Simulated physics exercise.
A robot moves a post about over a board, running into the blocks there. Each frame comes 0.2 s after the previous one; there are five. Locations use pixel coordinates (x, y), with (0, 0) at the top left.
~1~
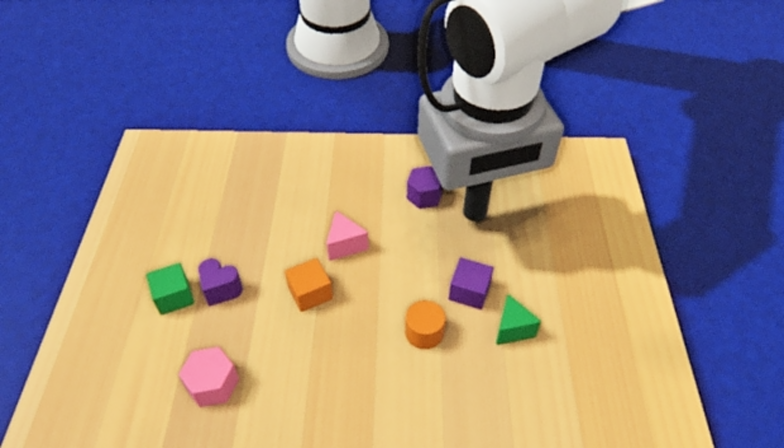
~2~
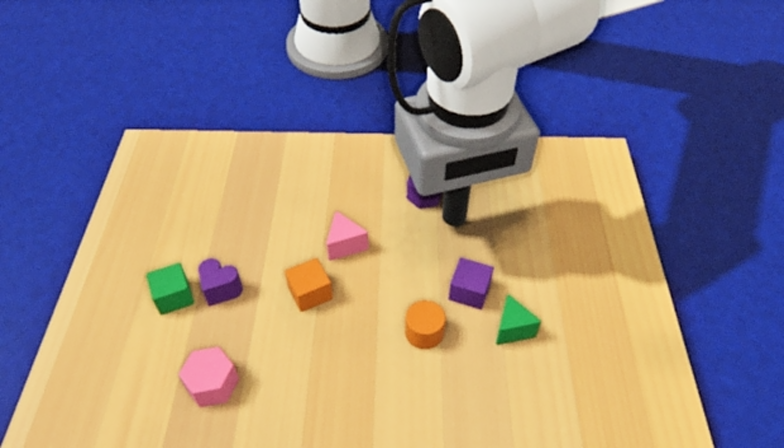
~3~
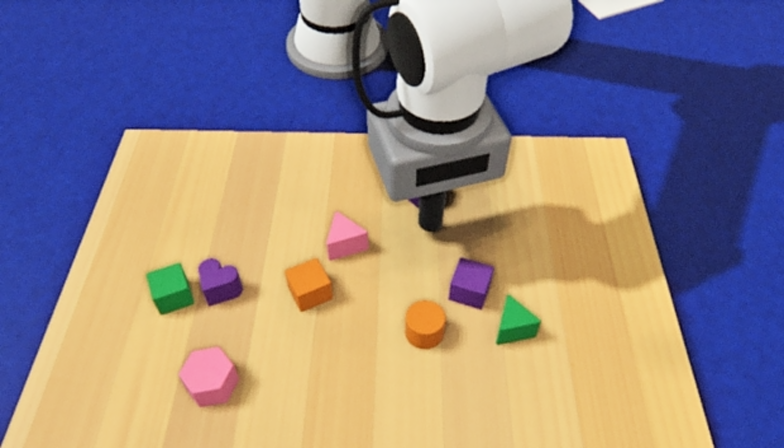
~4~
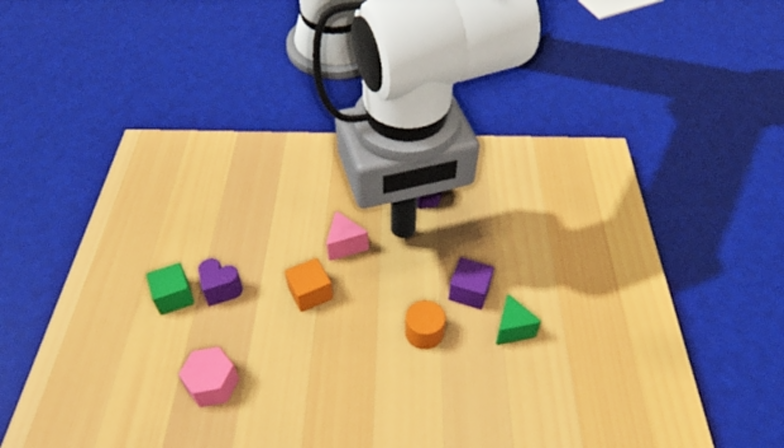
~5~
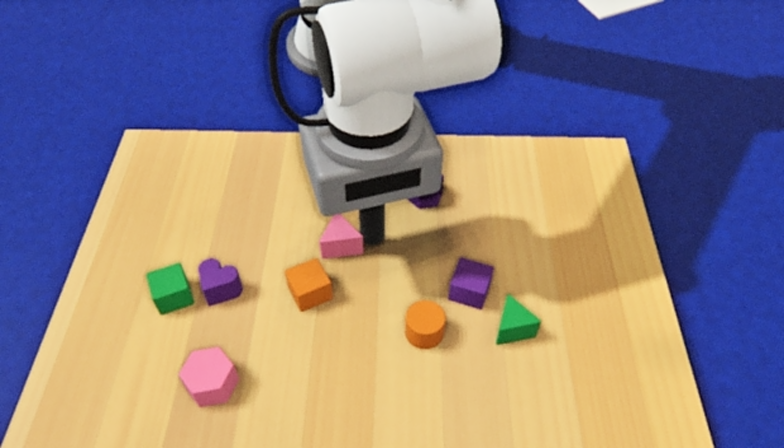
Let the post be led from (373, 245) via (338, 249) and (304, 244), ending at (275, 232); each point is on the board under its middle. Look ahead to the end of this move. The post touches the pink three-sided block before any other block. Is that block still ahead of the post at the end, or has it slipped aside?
I'd say the pink three-sided block is still out in front of the post at the end.
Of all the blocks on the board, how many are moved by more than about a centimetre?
Shifted over 1 cm: One.
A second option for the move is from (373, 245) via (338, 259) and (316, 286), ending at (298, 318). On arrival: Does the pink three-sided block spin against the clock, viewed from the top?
I expect not.
What follows on the original path. One third of the way, post (337, 240); pink three-sided block (310, 230), turned 35° clockwise.
Two thirds of the way, post (302, 235); pink three-sided block (275, 224), turned 40° clockwise.
At the end, post (273, 222); orange square unmoved; pink three-sided block (245, 216), turned 20° clockwise.
